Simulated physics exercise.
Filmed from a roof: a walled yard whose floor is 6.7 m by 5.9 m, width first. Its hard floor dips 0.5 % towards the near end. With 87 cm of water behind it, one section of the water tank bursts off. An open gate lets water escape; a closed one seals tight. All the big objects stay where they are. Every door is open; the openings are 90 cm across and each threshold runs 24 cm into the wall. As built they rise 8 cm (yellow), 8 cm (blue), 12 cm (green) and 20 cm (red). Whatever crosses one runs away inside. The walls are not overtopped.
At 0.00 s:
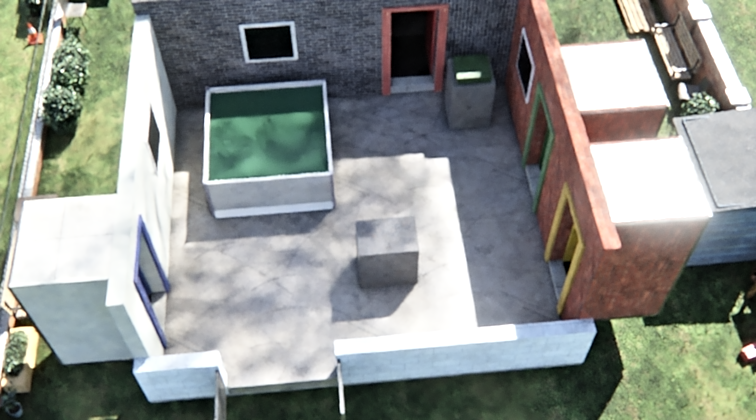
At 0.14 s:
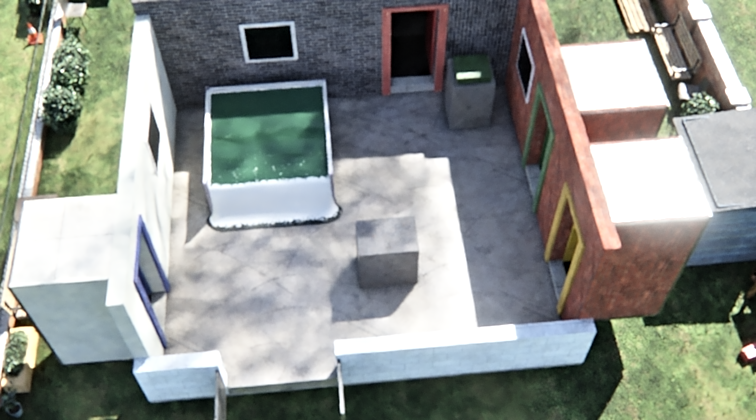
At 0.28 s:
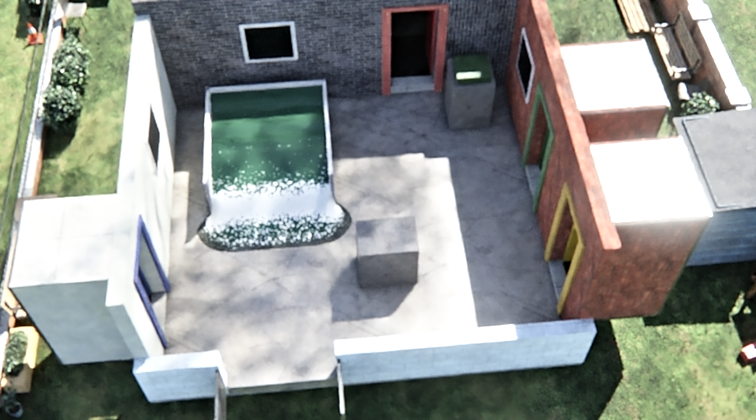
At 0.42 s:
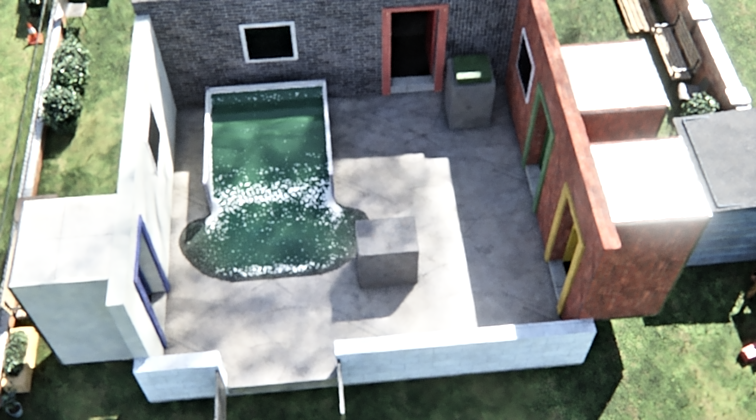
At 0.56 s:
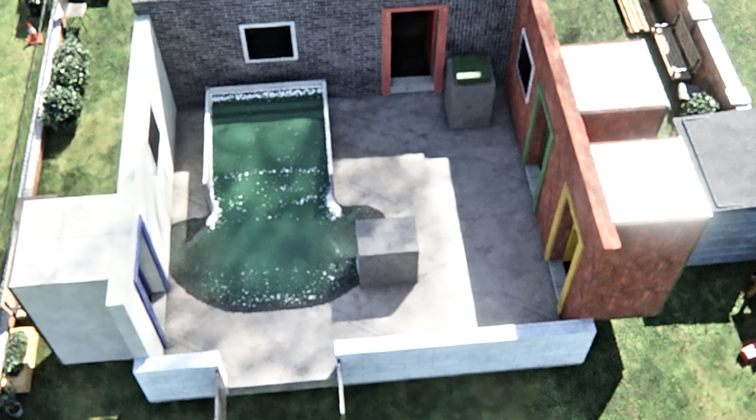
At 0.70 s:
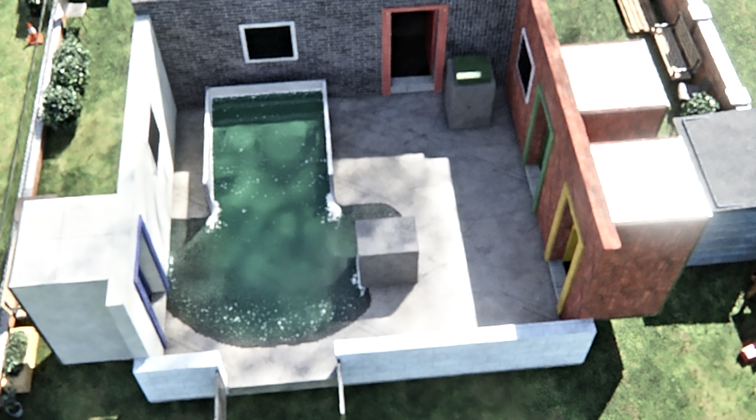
Green water pours out through the near side of a square white tank in a walled yard, foaming white at first, then spreads over the grey paving in a widening rounded pool that passes around a grey block.
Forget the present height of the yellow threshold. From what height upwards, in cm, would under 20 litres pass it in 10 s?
It would have to be roughly 12 cm high.
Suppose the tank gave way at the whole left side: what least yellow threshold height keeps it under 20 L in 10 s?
Some 11.0 cm.
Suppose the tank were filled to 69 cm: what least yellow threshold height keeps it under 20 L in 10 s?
Some 8.5 cm.
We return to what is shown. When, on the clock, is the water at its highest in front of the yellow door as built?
Around 3.4 s.
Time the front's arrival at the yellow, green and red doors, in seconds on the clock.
Yellow 2.6 s, green 2.4 s, red 7.0 s.
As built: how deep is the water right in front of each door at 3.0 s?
In cm: Yellow 17, blue 25, green 8, red 0.
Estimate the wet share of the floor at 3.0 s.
About 60 per cent.
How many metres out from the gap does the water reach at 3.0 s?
Some 5.8 m out.
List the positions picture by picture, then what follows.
In the first picture, the water tank at (268, 132) is whole and still, 87 cm deep; the yellow door at (563, 254) is dry.
In the second picture, water pours out at (272, 197) and has run 0.4 m, to (224, 228); about 11 cm deep outside, 87 cm at the back.
In the third picture, water pours out at (272, 199) and has run 0.8 m, to (224, 248); about 16 cm deep outside, 87 cm at the back.
In the fourth picture, the front is at (241, 278), 1.4 m from the gap at (273, 201); 3.9 m2 of floor is wet, 84 cm left at the back.
In the fifth picture, the front is at (241, 308), 2.0 m from the gap at (273, 201); 6.3 m2 of floor is wet, 74 cm left at the back.
In the sixth picture, the front is at (241, 343), 2.7 m from the gap at (273, 201); 8.8 m2 of floor is wet, 74 cm left at the back; 2.7 m in a straight line remain to the yellow door at (563, 254).
After 1.4 s water covers 40 % of the floor, deepest (51 cm) near (163, 379); it has not reached the yellow door.
After 3.0 s water covers 60 % of the floor, deepest (31 cm) near (307, 377); 17 cm at the yellow door, 3 litres in over its 8 cm threshold.
After 10.0 s water covers 100 % of the floor, deepest (10 cm) near (276, 113); 7 cm at the yellow door, 67 litres in over its 8 cm threshold.
At the yellow door as built, the water arrived by 2.7 s and peaked near 18 cm at 3.4 s.
Run again over the same 10 s with other heights there, 27 litres in over 11 cm, 14 litres over 13 cm. The limit of 20 litres is kept from about 12 cm up.
